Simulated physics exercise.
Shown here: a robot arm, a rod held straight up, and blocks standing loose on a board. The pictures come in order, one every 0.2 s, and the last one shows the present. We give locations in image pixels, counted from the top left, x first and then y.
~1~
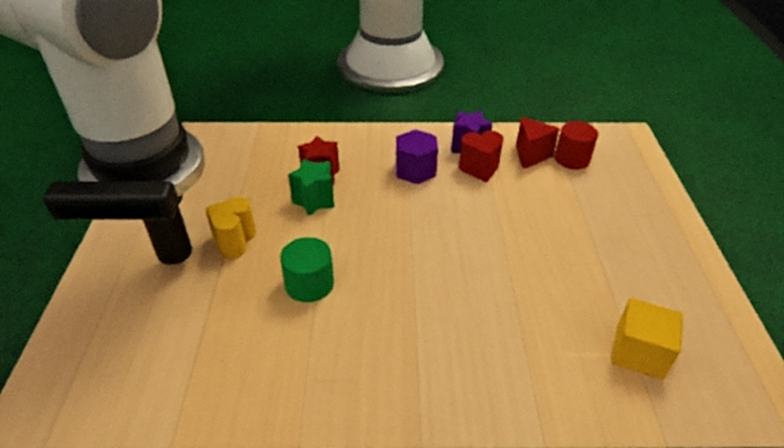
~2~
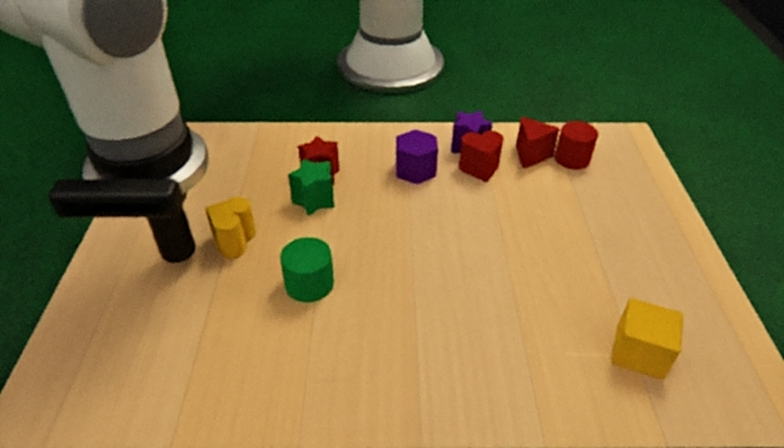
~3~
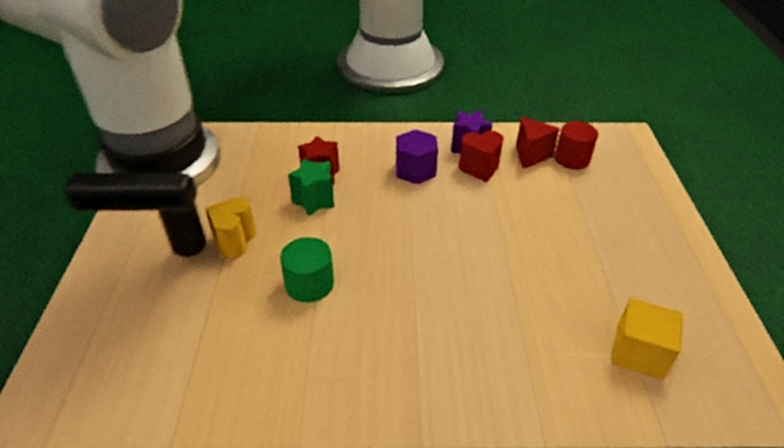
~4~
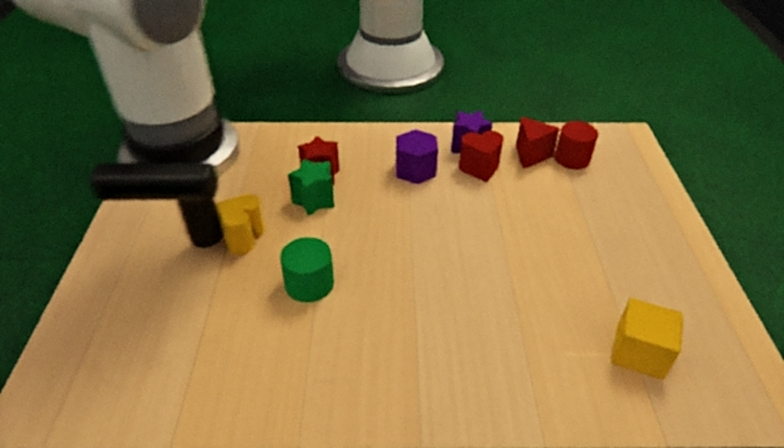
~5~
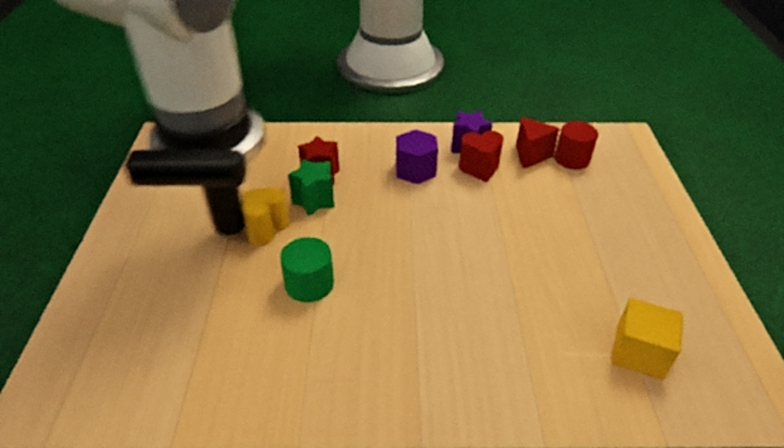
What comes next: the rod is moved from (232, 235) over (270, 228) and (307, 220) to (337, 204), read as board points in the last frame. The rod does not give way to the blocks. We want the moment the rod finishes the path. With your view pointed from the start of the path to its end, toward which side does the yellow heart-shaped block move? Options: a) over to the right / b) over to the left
Choice a: Over to the right.
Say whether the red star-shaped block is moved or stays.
Answer: Moved.
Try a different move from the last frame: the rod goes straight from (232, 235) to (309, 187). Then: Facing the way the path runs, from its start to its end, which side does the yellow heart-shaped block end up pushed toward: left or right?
Goes right.
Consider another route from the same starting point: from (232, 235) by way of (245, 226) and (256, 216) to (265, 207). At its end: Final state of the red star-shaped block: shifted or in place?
The block stays on its spot.
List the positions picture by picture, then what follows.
The first picture shows tip of the rod at (175, 253), middles of tops, yellow heart-shaped block at (227, 211), green cylinder at (306, 254), green star-shaped block at (311, 171), red star-shaped block at (318, 147), purple hexagon at (417, 142).
The second picture shows rod at (179, 251), nothing pushed.
The third picture shows rod at (189, 245), nothing pushed.
The fourth picture shows rod at (206, 236), yellow heart-shaped block at (237, 208).
The fifth picture shows rod at (230, 225), yellow heart-shaped block at (261, 199), green cylinder at (306, 254), green star-shaped block at (311, 171), red star-shaped block at (318, 147), purple hexagon at (417, 142).
The first path, step by step. One third of the way, rod at (269, 217); yellow heart-shaped block at (300, 191); green star-shaped block at (319, 169), turned 30° anticlockwise.
Two thirds of the way, rod at (307, 209); yellow heart-shaped block at (339, 187); green star-shaped block at (335, 164), turned 55° anticlockwise; red star-shaped block at (319, 144), turned 20° anticlockwise.
At the end, rod at (336, 194); yellow heart-shaped block at (366, 182), turned 35° clockwise; green cylinder unmoved; green star-shaped block at (348, 153), turned 75° anticlockwise; red star-shaped block at (321, 140), turned 55° anticlockwise; purple hexagon unmoved.
